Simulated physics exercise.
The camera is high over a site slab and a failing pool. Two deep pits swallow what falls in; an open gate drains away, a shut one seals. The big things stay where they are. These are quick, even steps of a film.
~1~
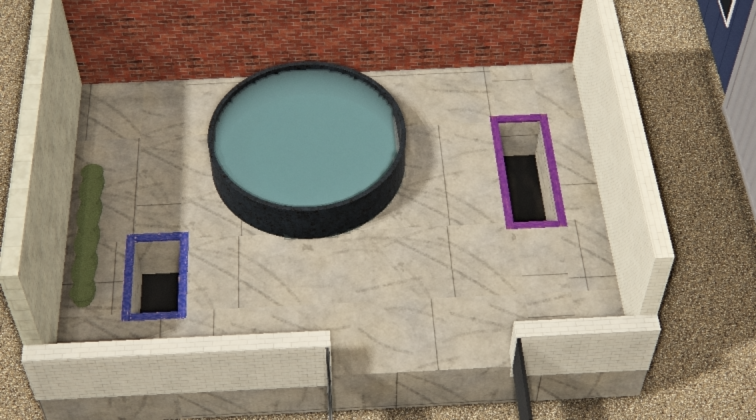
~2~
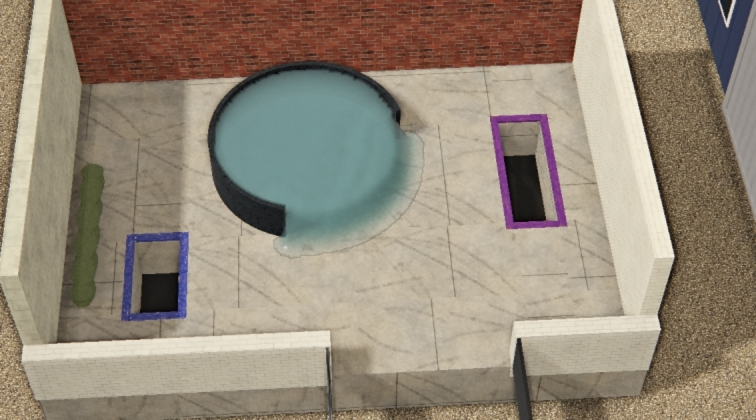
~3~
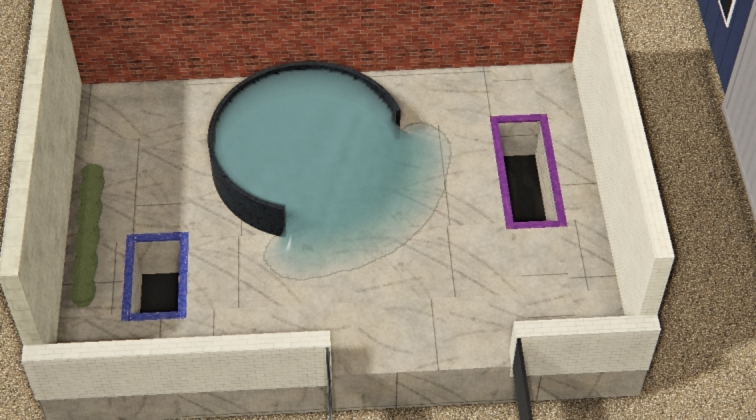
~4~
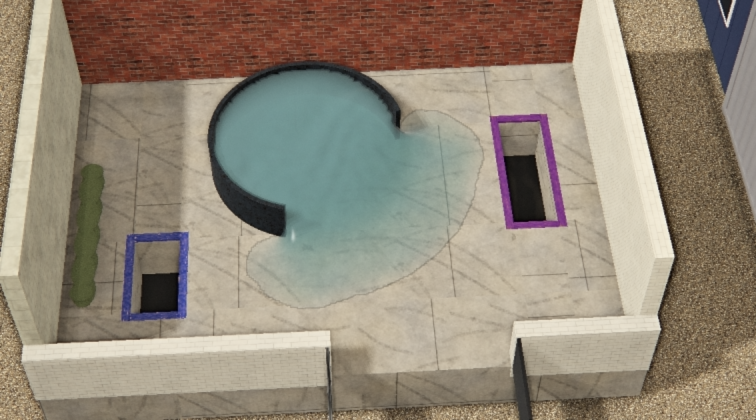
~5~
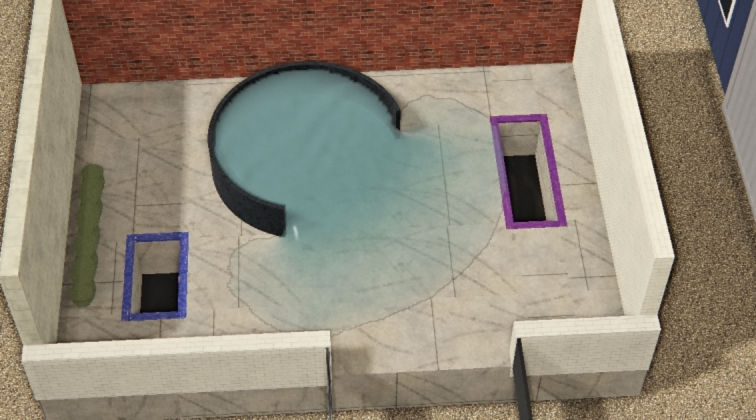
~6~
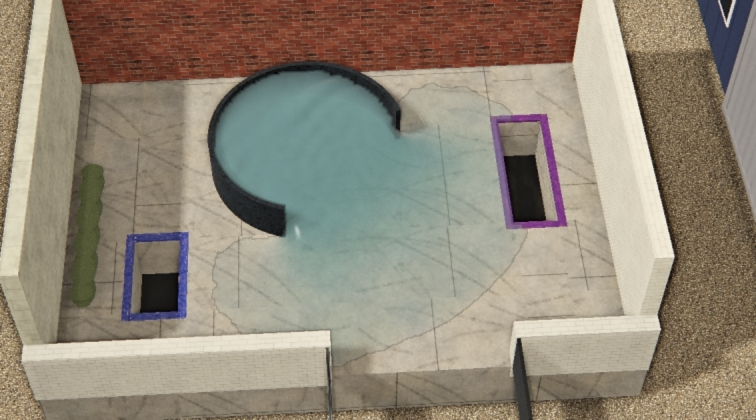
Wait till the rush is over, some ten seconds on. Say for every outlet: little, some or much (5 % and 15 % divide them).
In the end: The gate takes above 15 %; the purple pit takes above 15 %; the blue pit takes not even 5 %.
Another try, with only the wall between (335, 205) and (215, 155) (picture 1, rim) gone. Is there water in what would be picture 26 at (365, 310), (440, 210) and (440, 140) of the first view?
In that order: Under water, clear, not flooded.
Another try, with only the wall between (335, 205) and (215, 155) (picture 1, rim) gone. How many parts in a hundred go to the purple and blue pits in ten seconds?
Per cent: Purple 2, blue 50.
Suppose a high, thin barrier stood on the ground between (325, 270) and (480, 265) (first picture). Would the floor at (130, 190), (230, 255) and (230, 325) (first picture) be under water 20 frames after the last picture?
As listed: Clear, covered, covered.
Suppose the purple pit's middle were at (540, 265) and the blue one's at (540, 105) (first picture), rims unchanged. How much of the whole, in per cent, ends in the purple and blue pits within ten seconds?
Parts in a hundred: Purple 40, blue 8.
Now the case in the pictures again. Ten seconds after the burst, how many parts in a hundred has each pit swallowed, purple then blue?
In turn 34 and 2 per cent.
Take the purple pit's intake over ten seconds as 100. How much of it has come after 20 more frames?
Roughly 50 per cent.
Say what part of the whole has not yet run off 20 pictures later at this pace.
Close to 64 %.
A moment on, water covers 50 % of the floor; the gate 3 %, the purple pit 6 %, the blue pit 0 %.
Next, water covers 50 % of the floor; the gate 9 %, the purple pit 11 %, the blue pit 0 %.
Then, water covers 60 % of the floor; the gate 19 %, the purple pit 17 %, the blue pit 1 %.
Later, water covers 60 % of the floor; the gate 30 %, the purple pit 27 %, the blue pit 2 %.
In the end, water covers 70 % of the floor; the gate 37 %, the purple pit 34 %, the blue pit 3 %.
